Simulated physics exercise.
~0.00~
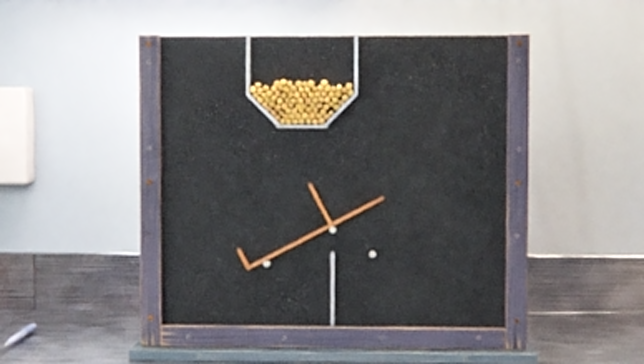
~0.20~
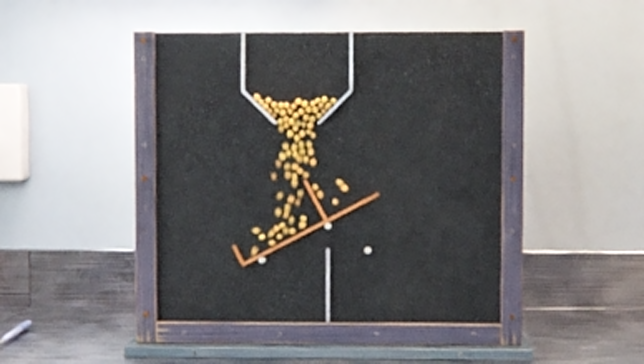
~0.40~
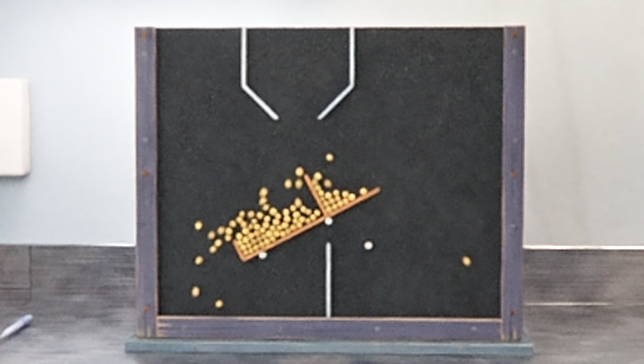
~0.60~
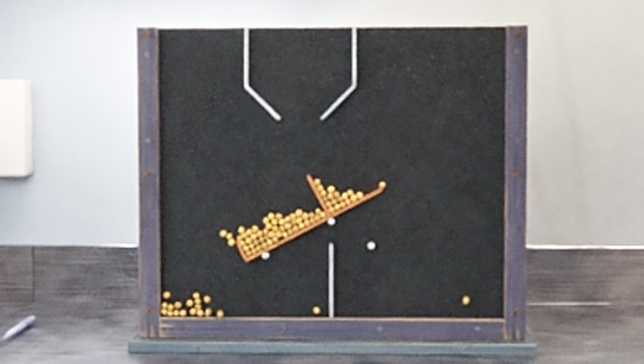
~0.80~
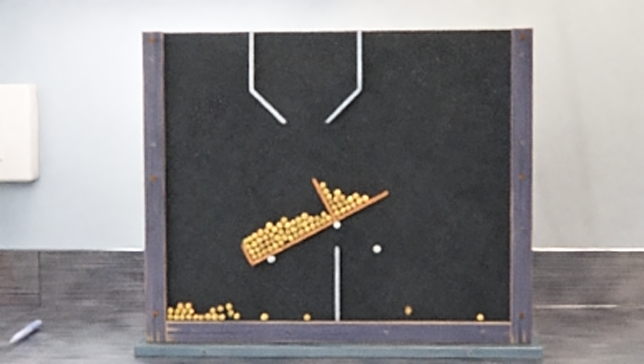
The clip opens on a dark upright case where small golden beads fill a hopper above an orange tray, which tilts down to the left and has an upright piece near its middle. The hopper's bottom opens and the beads pour down, landing on both sides of that upright piece. The hopper empties, and beads pile up against the tray's lower left end, some spilling over it to the floor. The tray keeps its leftward slant throughout. At the end, most beads rest on the tray, some lie at left, and only a stray or two sit right of the divider.
